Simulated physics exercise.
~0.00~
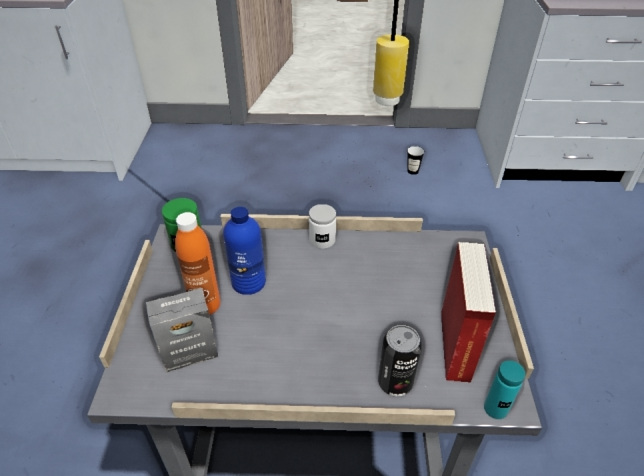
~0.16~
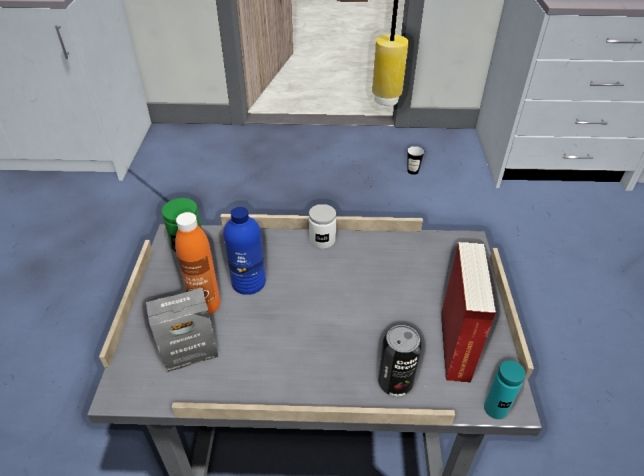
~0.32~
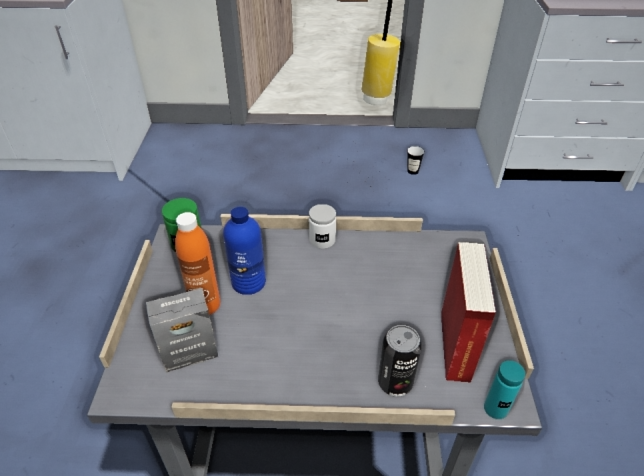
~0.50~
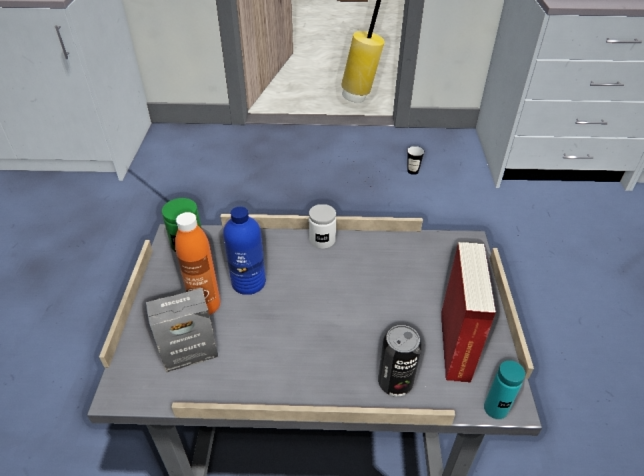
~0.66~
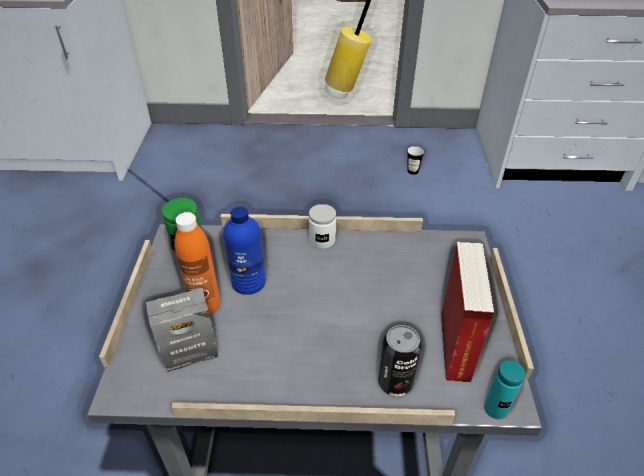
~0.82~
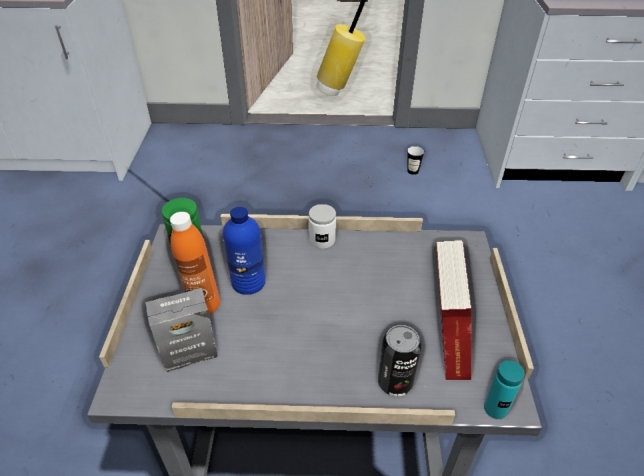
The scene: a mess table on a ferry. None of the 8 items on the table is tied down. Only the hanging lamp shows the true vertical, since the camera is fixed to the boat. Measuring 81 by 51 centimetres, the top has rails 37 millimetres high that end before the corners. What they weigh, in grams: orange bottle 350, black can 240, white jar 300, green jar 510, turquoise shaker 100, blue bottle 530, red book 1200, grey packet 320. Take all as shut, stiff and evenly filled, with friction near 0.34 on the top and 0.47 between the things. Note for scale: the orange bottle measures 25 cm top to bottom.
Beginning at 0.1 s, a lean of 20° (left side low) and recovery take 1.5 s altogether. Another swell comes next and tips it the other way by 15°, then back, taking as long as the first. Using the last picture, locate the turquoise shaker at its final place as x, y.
Final place of the turquoise shaker: (440, 403).
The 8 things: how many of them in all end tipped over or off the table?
4.
By 1.02 s, floor tilted 18°, left side down; turquoise shaker rocked 9° off its seat near (499, 390); red book rocked 64° off its seat; black can rocked 36° off its seat.
By 1.12 s, floor tilted 14°, left side down; turquoise shaker rocked 22° off its seat near (490, 389); red book on its side; black can on its side.
By 1.22 s, floor tilted 10°, left side down; turquoise shaker rocked 56° off its seat near (468, 392); orange bottle on its side; black can on its side.
By 1.82 s, floor tilted 3°, right side down; turquoise shaker on its side near (440, 401); orange bottle rocked 72° off its seat; black can on its side.
When it is over (3.6 s), lying over on the table, orange bottle, black can, turquoise shaker and red book; the other 4 within 5 cm of the start. In the last view, turquoise shaker near (440, 403).
